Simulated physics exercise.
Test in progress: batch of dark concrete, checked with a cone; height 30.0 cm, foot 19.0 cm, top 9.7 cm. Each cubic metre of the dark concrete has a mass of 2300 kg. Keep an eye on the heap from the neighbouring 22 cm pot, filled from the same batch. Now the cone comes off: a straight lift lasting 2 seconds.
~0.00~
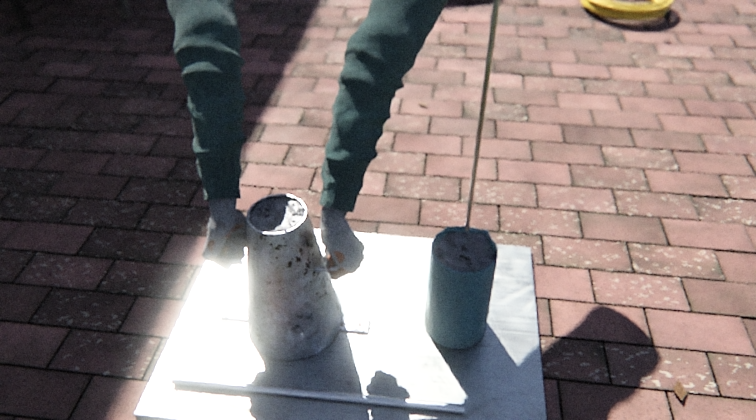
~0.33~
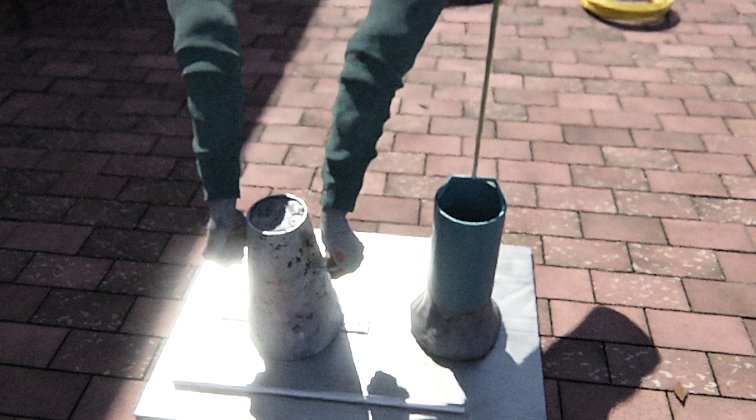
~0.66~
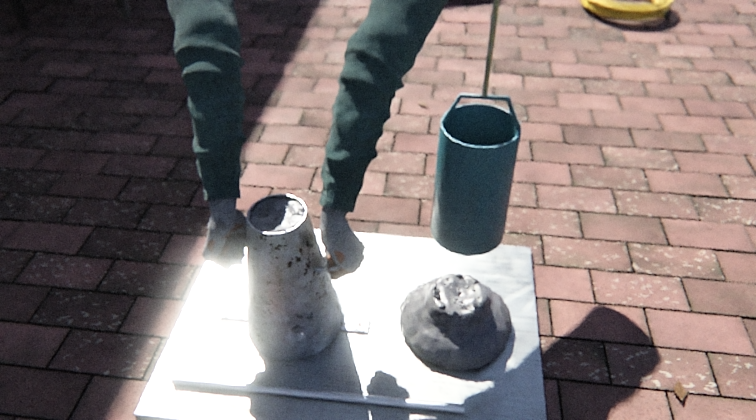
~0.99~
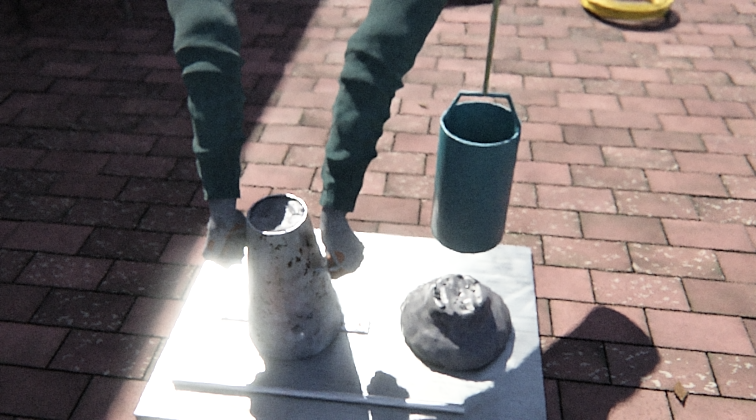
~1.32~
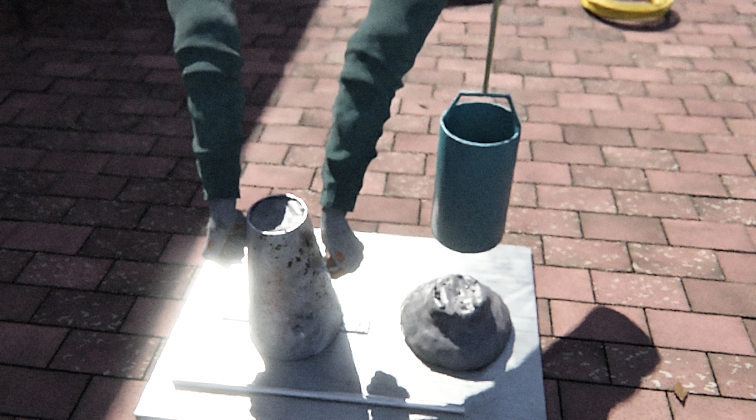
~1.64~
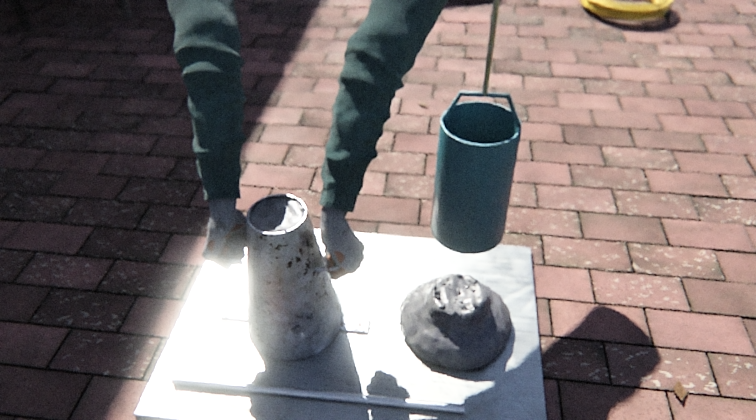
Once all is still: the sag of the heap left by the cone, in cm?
About 17 centimetres.
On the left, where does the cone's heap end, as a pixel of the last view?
Near (218, 333).
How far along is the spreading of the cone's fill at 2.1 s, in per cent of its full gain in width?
Roughly 50 percent of the full gain.
By 2.1 s, the cone is up 6.0 cm; the dark concrete has come down 9.5 cm to 20 cm and is 25 cm wide.
By 2.6 s, the cone is up 18 cm; the dark concrete has come down 17 cm to 13 cm and is 31 cm wide.
By 3.1 s, the cone is up 29 cm; the dark concrete has come down 17 cm to 13 cm and is 32 cm wide.
By 3.7 s, the cone is clear; the dark concrete has come down 17 cm to 13 cm and is 32 cm wide.
By 4.3 s, at rest, the cone is clear; the dark concrete has come down 17 cm to 13 cm and is 32 cm wide.
